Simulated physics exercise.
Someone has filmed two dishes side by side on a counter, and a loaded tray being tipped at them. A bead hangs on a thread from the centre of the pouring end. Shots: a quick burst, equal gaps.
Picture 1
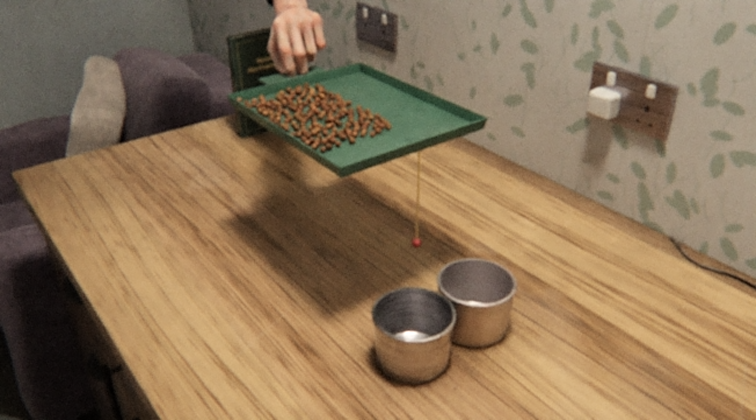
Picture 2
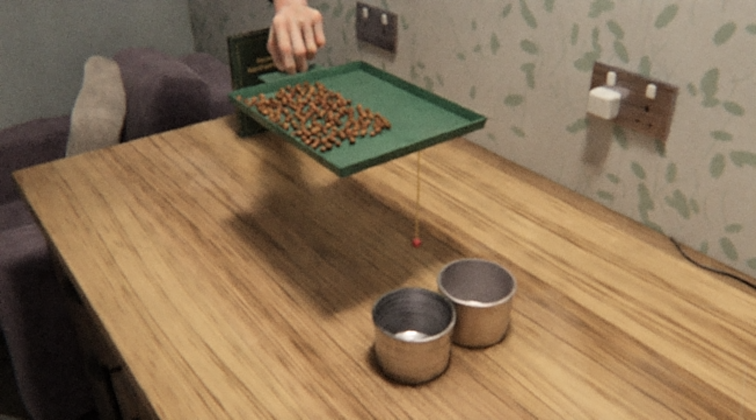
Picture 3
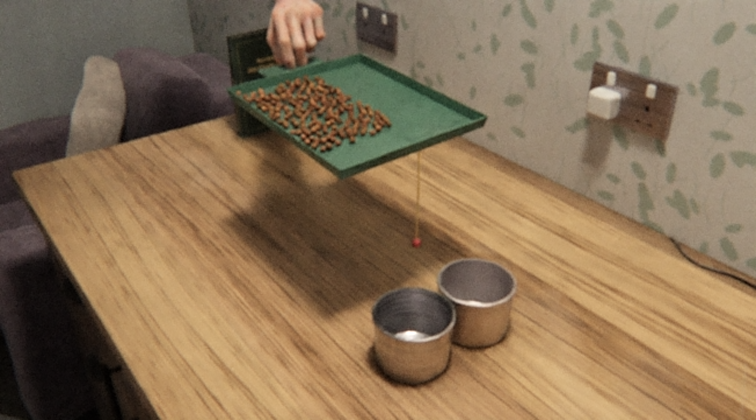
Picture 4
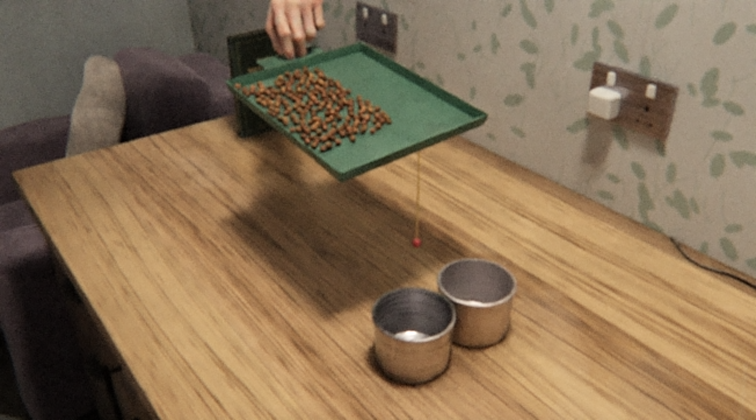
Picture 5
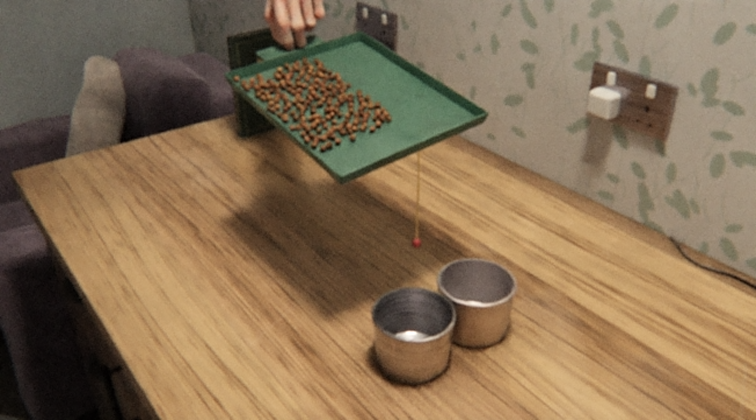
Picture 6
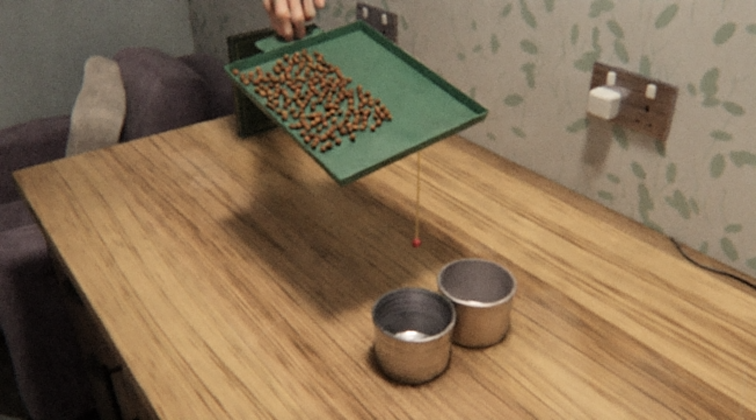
A green tray loaded with small brown balls is held by a hand above a wooden counter, seen from above at an angle in a room with leaf-patterned wallpaper. Two metal dishes sit side by side at the lower right, below a red bead on a thread, with a purple sofa at left. The hand slowly raises the tray's far end, tilting it slightly towards the unmoving camera.
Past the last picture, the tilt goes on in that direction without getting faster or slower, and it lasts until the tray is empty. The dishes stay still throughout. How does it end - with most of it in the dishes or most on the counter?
The dishes will keep a minor share of it.
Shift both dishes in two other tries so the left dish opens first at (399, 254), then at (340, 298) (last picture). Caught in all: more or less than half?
Taking them in turn, it's short of half and then beyond half.
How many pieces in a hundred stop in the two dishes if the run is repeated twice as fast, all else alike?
I'd expect near 10 per cent.
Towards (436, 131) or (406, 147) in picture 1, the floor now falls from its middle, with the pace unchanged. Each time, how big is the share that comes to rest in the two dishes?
I'd put it at some 0 % and then some 40 %.
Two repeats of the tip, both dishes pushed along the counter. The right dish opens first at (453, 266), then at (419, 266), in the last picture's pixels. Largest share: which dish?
In turn: The dish on the left; the left dish.
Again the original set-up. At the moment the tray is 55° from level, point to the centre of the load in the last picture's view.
In the last view the centre sits at roughly (340, 147).
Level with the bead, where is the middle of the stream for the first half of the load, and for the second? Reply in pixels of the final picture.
At (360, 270) for the first part, then at (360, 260) for the others.
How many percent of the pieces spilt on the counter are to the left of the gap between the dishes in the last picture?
I reckon around 100 per cent.
Soon, tray tipped steeply; nearly all on the tray; a stray few in the left dish; a stray few in the air.
A while on, tray tipped right over; about half on the tray; a stray few in the left dish; a small part outside both; about a third in the air.
Towards the end, tray tipped past a quarter turn; a stray few in the left dish; nearly all outside both.
Finally, tray tipped past a quarter turn; a stray few in the left dish; none in the right dish; nearly all outside both.
